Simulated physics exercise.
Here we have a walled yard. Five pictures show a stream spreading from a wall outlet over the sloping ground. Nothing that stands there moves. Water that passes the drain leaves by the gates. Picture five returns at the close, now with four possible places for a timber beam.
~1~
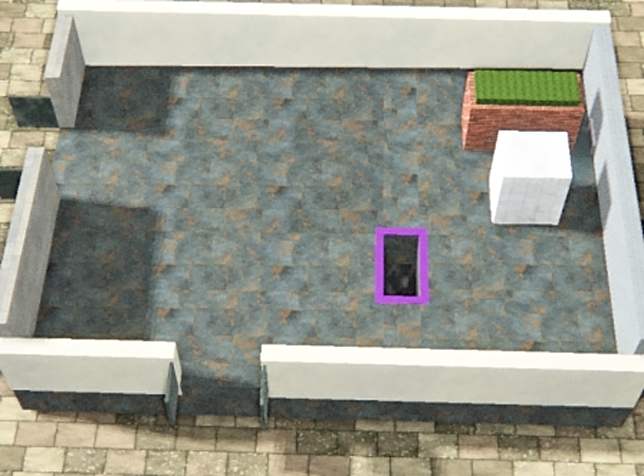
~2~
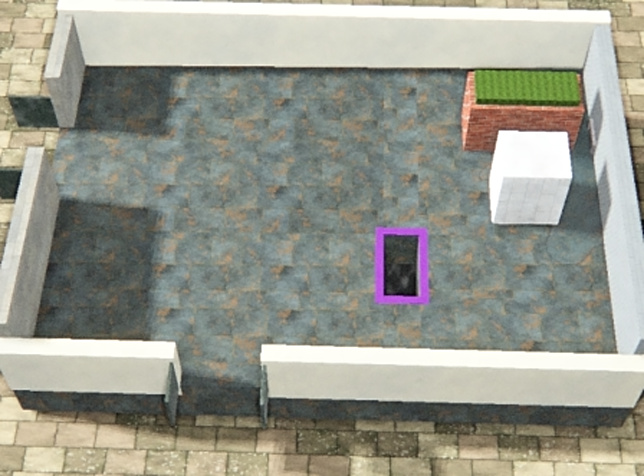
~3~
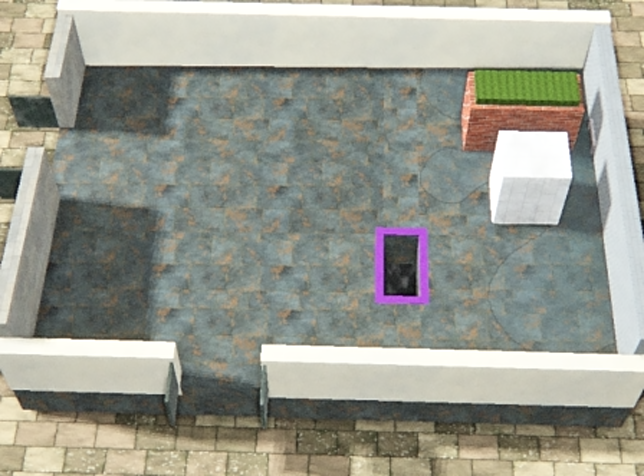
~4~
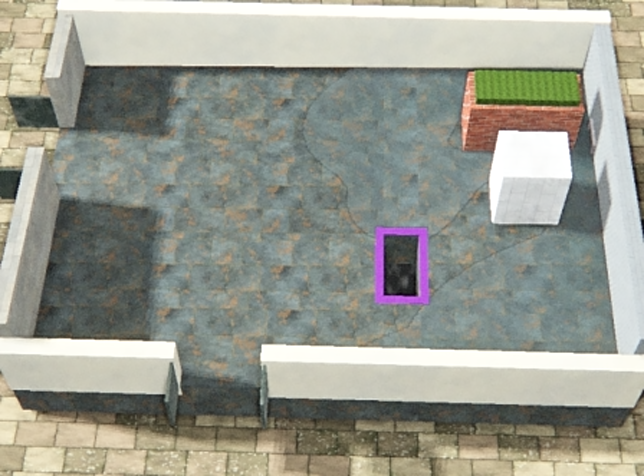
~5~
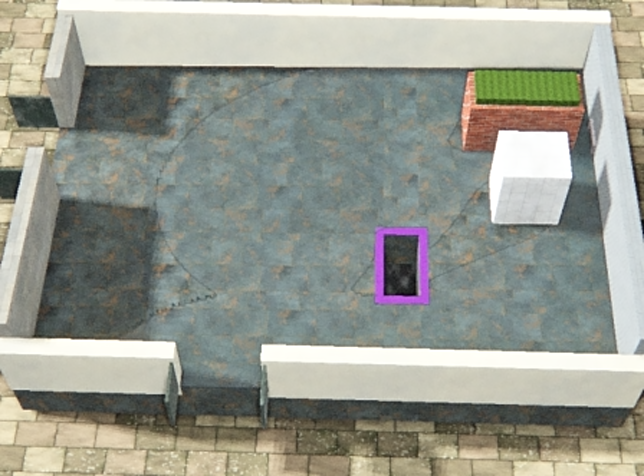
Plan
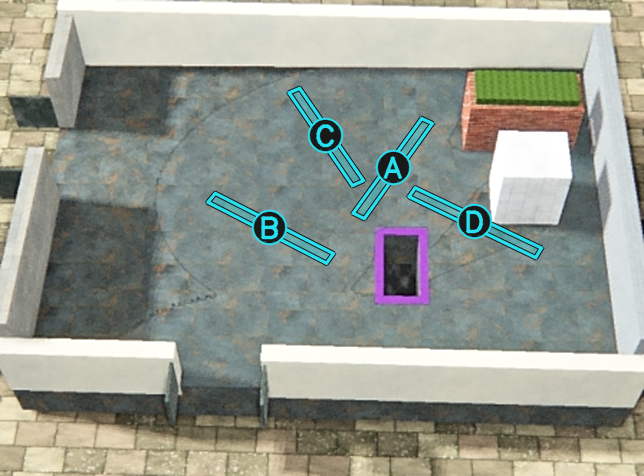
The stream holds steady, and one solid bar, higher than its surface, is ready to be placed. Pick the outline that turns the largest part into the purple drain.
C beats the others.
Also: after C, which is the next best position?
A it is.
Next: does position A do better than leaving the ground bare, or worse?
Position A is better.
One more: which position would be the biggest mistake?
That is position D.
In cyan, A from (358, 215) to (427, 121); B from (211, 197) to (329, 258); C from (294, 90) to (357, 183); D from (412, 192) to (538, 252).
With A, about 12 % of the stream goes into the purple drain, about 84 % out by the gates.
With B, about 4 % of the stream goes into the purple drain, about 92 % out by the gates.
With C, about 16 % of the stream goes into the purple drain, about 77 % out by the gates.
With D, next to none of the stream goes into the purple drain, about 97 % out by the gates.
